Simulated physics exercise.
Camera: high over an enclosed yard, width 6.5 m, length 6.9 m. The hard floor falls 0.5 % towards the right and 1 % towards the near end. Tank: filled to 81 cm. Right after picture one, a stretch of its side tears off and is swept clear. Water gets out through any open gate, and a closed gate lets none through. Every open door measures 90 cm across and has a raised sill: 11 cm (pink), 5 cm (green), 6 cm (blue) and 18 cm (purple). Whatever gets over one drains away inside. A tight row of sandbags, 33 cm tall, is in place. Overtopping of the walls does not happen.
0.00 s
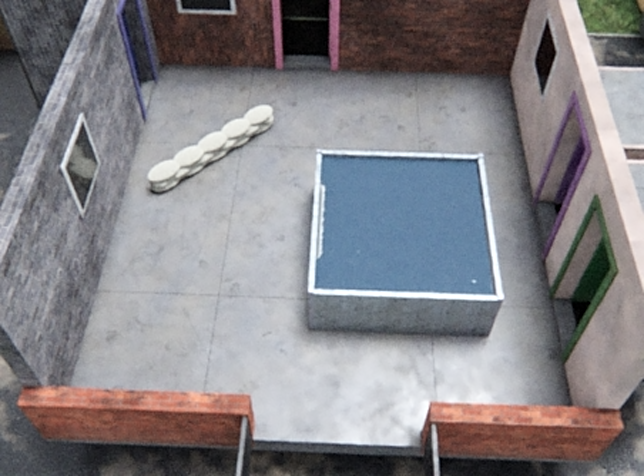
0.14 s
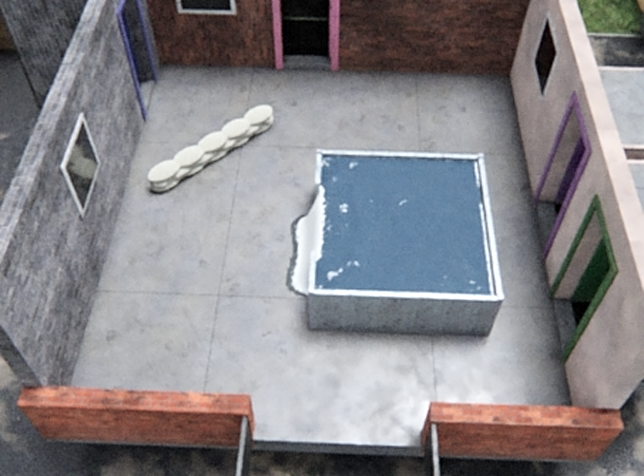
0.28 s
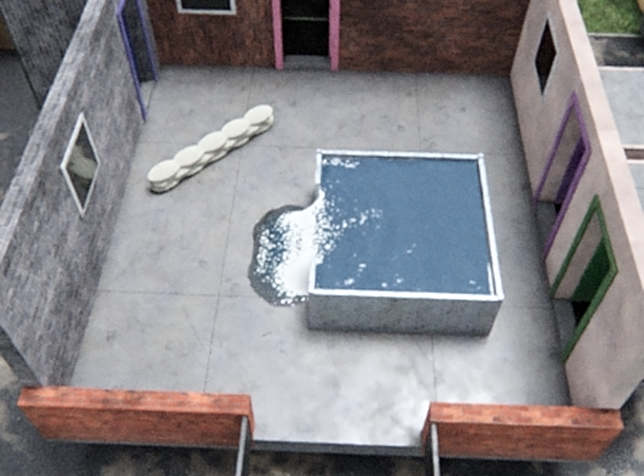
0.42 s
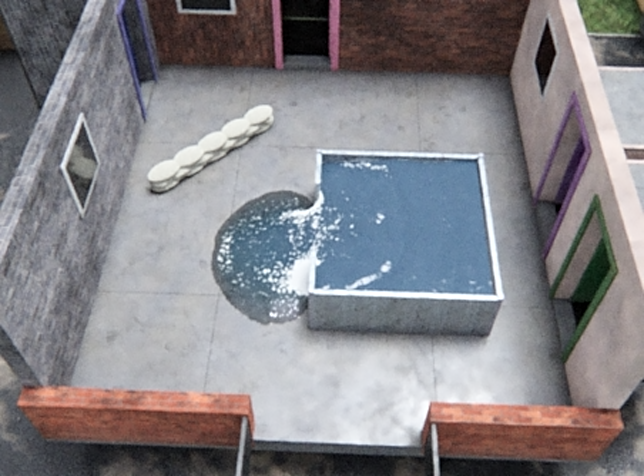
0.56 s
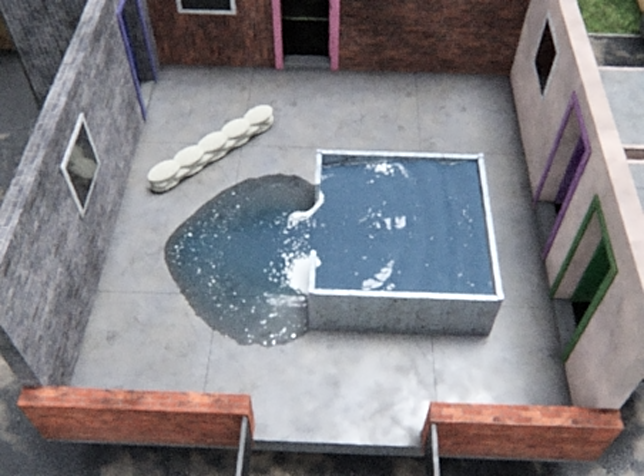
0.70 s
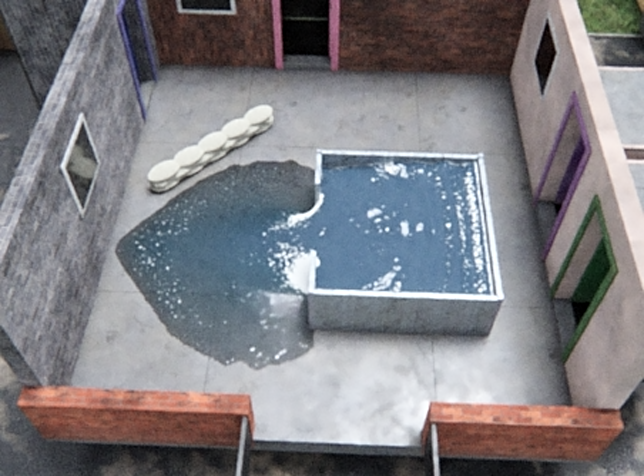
Water burst through the left side of a square, raised tank in a walled yard and spread across the grey floor in a widening pool, passing close to a lumpy white barrier.
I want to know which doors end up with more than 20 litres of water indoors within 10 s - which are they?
The pink door: That much or less; the green door: More than that; the blue door: That much or less; the purple door: That much or less.
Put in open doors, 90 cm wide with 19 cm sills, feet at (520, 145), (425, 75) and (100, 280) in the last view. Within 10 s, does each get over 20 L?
Per doorway, in order: Insufficient / insufficient / sufficient.
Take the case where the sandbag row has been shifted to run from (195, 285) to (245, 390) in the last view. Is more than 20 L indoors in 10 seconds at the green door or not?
Green: Exceeded.
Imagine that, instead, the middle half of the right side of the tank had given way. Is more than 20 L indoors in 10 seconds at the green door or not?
Against the limit, green exceeds it.
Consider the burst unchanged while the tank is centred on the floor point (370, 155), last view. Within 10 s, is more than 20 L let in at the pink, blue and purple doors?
So the pink door tops the limit, the blue door tops the limit and the purple door keeps within it.
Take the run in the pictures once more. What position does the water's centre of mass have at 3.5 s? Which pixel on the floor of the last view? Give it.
Centre: Roughly (284, 257) px.
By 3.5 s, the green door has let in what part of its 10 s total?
Some 0 in a hundred.
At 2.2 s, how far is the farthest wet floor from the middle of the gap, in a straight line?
That comes to near 5.0 m out.
After 1.4 s water covers 30 % of the floor and is deepest (44 cm) near (302, 260); pink door not reached, green door not reached, blue door not reached, purple door not reached.
After 2.2 s water covers 35 % of the floor and is deepest (52 cm) near (64, 413); pink door not reached, green door not reached, blue door 3 cm at the sill, 0 L in, purple door not reached.
After 3.5 s water covers 60 % of the floor and is deepest (38 cm) near (64, 413); pink door 6 cm at the sill, 0 L in, green door not reached, blue door 4 cm at the sill, 0 L in, purple door not reached.
After 6.0 s water covers 90 % of the floor and is deepest (24 cm) near (578, 434); pink door 5 cm at the sill, 0 L in, green door 12 cm at the sill, 43 L in, blue door 6 cm at the sill, 1 L in, purple door not reached.
After 10.0 s water covers 95 % of the floor and is deepest (20 cm) near (552, 368); pink door 3 cm at the sill, 0 L in, green door 13 cm at the sill, 205 L in, blue door 5 cm at the sill, 4 L in, purple door 14 cm at the sill, 0 L in.
